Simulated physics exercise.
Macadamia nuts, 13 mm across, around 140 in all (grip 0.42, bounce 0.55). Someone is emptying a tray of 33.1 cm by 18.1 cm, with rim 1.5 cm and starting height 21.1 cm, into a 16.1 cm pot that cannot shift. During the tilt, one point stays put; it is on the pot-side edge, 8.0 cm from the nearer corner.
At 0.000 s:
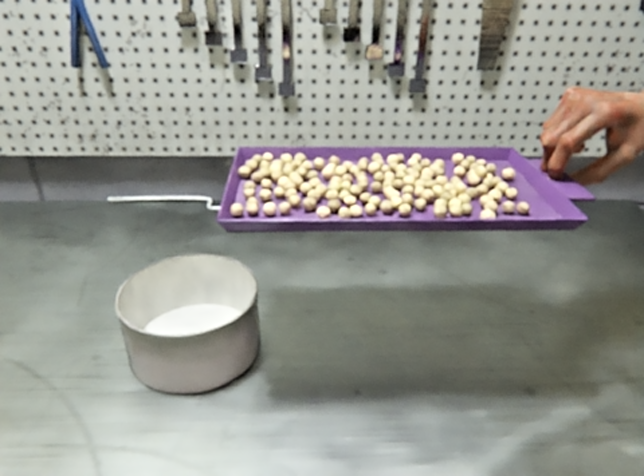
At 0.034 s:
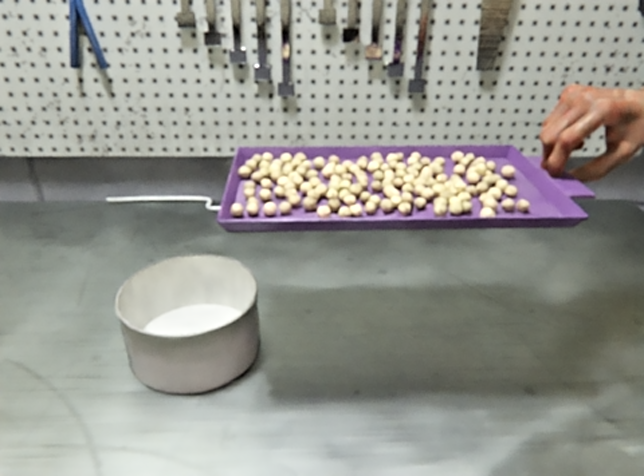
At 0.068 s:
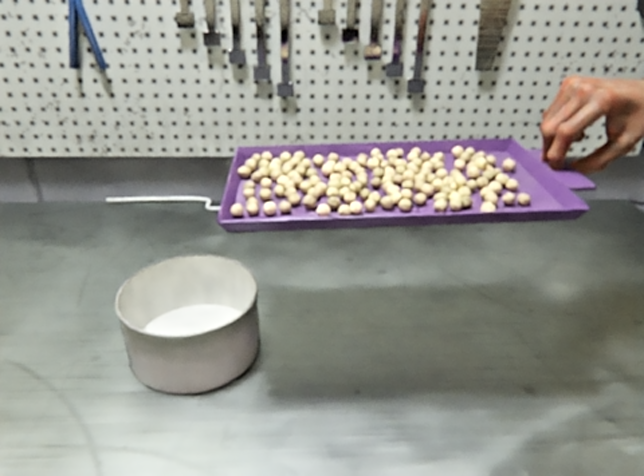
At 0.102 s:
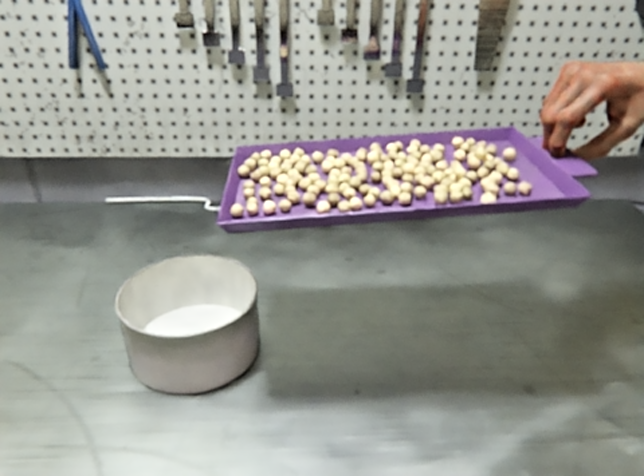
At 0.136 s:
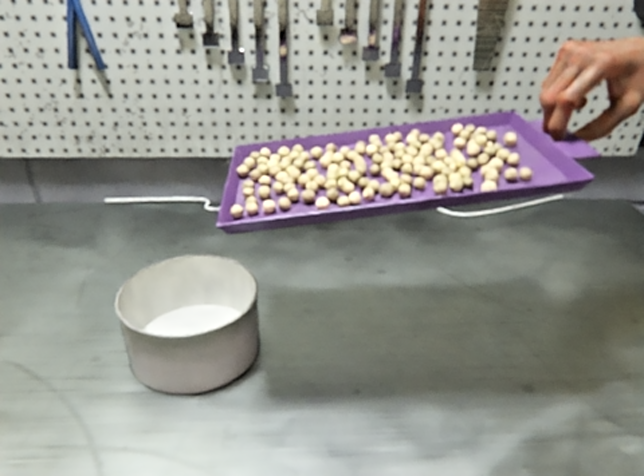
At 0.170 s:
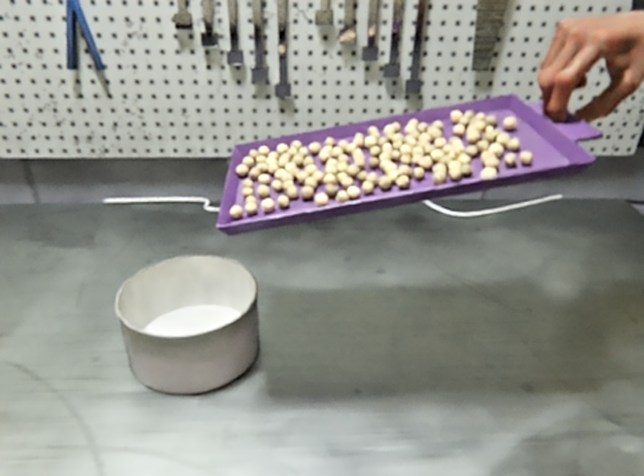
Purple tray of round pale nuts tilting gradually as a hand raises its right end, with a metal pot below left.
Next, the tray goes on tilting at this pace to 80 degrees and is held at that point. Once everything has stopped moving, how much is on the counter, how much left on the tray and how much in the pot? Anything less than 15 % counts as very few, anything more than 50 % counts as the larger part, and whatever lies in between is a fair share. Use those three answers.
Counter: A fair share. Tray: Very few. Pot: The larger part.
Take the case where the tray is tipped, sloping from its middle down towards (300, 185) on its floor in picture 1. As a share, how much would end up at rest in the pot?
About 55 per cent.
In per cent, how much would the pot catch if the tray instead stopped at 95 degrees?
Roughly 60 %.
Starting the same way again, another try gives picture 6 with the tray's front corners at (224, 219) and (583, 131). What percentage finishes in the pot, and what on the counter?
Pot: 60, counter: 40.
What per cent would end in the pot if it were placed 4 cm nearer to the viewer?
Expect something close to 80 per cent.
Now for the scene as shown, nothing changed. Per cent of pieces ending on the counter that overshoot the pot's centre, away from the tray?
Share past the middle: Roughly 80 percent.
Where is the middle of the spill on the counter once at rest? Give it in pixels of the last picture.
It comes to rest with its centre close to (77, 452).
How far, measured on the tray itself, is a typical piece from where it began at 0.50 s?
8 cm.
After 0.50 s, tilt 45 degrees; the tray holds 100 %, the pot 0 %.
Then, at 0.72 s, tilt 68 degrees; the tray holds 50 %, the pot 5 %.
After 1.05 s, tilt 80 degrees; the tray holds 0 %, the pot 55 %.
By 2.0 s all is still; counter 40 %, tray 0 %, pot 60 %.
